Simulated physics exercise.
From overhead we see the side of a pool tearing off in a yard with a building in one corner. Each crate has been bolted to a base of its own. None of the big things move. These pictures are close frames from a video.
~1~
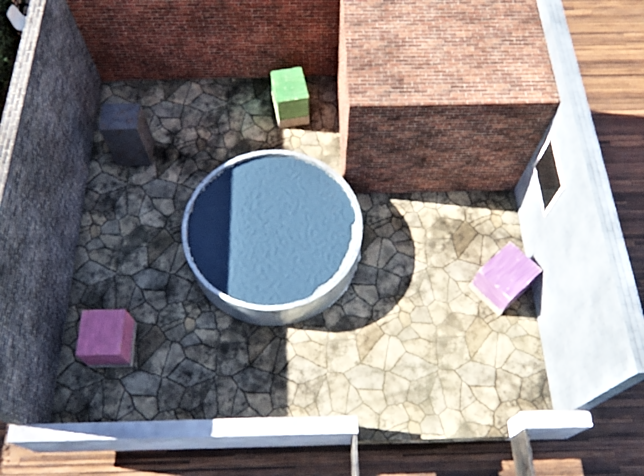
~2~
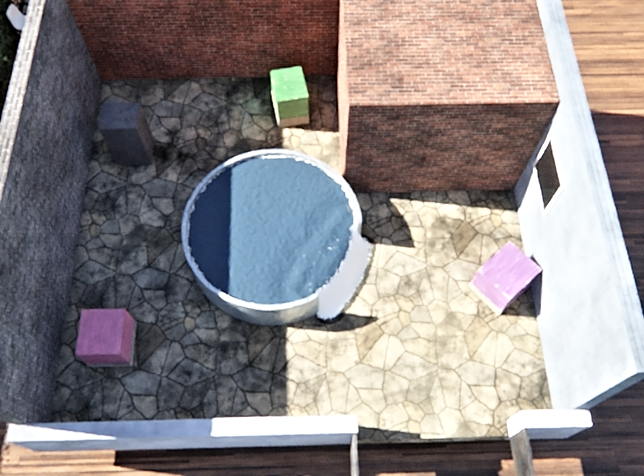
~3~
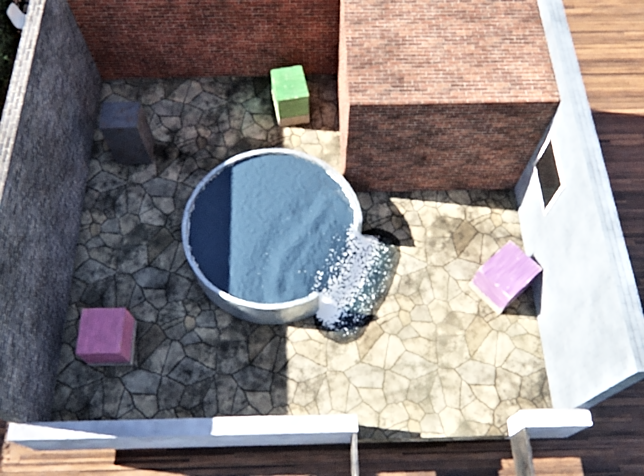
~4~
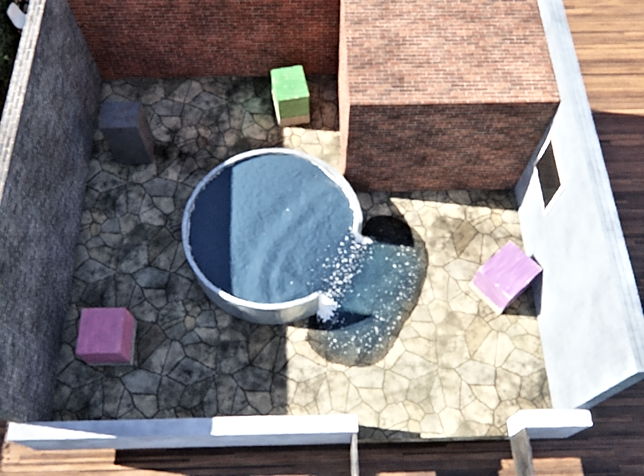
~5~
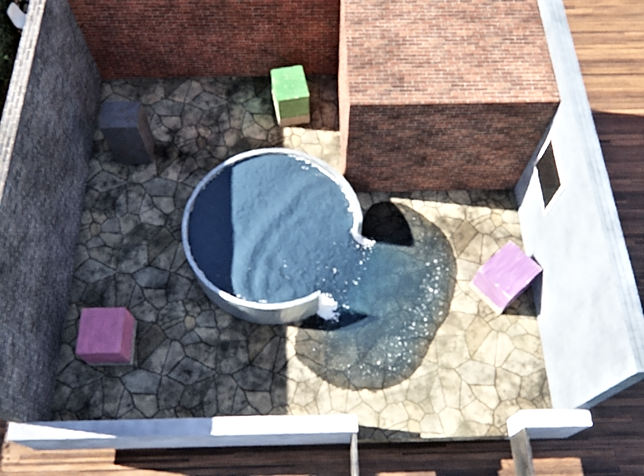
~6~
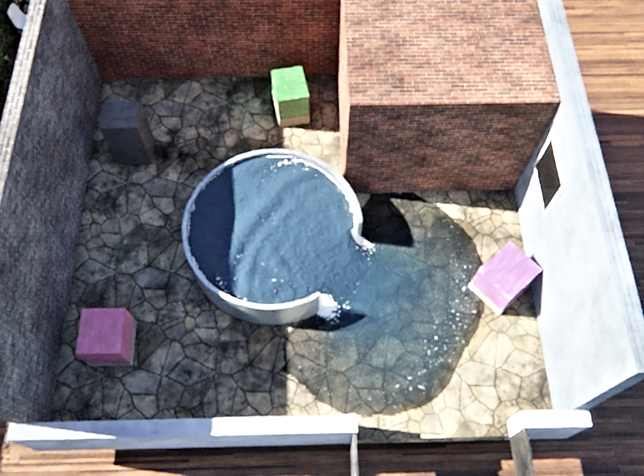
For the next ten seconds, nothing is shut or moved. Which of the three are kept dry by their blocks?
Result: The purple crate will be wet; the green crate will not even get damp; the pink crate will not even get damp.
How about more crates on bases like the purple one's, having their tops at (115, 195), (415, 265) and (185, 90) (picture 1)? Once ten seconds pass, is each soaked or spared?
Order as asked: Unflooded / flooded / unflooded.
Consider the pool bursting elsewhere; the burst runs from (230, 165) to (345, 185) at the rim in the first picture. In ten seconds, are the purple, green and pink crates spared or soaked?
I'd say the purple crate stays clear, while the green crate is overrun and the pink crate is overrun.
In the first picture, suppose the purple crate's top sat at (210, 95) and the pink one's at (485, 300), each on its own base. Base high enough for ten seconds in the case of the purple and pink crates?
The purple one is left dry, while the pink one is flooded.
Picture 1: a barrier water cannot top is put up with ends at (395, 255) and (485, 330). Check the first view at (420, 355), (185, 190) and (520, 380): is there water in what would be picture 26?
First inundated, then unwetted, then inundated.
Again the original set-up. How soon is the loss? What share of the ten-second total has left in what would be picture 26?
Near 30 in a hundred.
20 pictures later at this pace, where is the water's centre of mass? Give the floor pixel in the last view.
I'd point to (353, 276).
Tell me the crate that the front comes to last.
Coming in last, the pink crate.
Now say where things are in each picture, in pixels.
In the first picture, still water in the round pool at (273, 227).
In the second picture, the front is at (366, 239), out from the gap at (347, 276).
In the third picture, water pours out at (347, 275) and has run to (393, 241).
In the fourth picture, the front is at (417, 241), out from the gap at (347, 276).
In the fifth picture, the front is at (394, 380), out from the gap at (347, 276).
In the sixth picture, the front is at (425, 398), out from the gap at (347, 276).
A moment on, water covers 30 % of the floor; the purple crate water round its plinth, the green crate not reached, the pink crate not reached.
Next, water covers 35 % of the floor; the purple crate water round its plinth, the green crate not reached, the pink crate not reached.
Then, water covers 35 % of the floor; the purple crate water round its plinth, the green crate not reached, the pink crate not reached.
Later, water covers 35 % of the floor; the purple crate water round its plinth, the green crate water round its plinth, the pink crate not reached.
In the end, water covers 45 % of the floor; the purple crate was topped, the green crate stayed above the water, the pink crate stayed above the water.
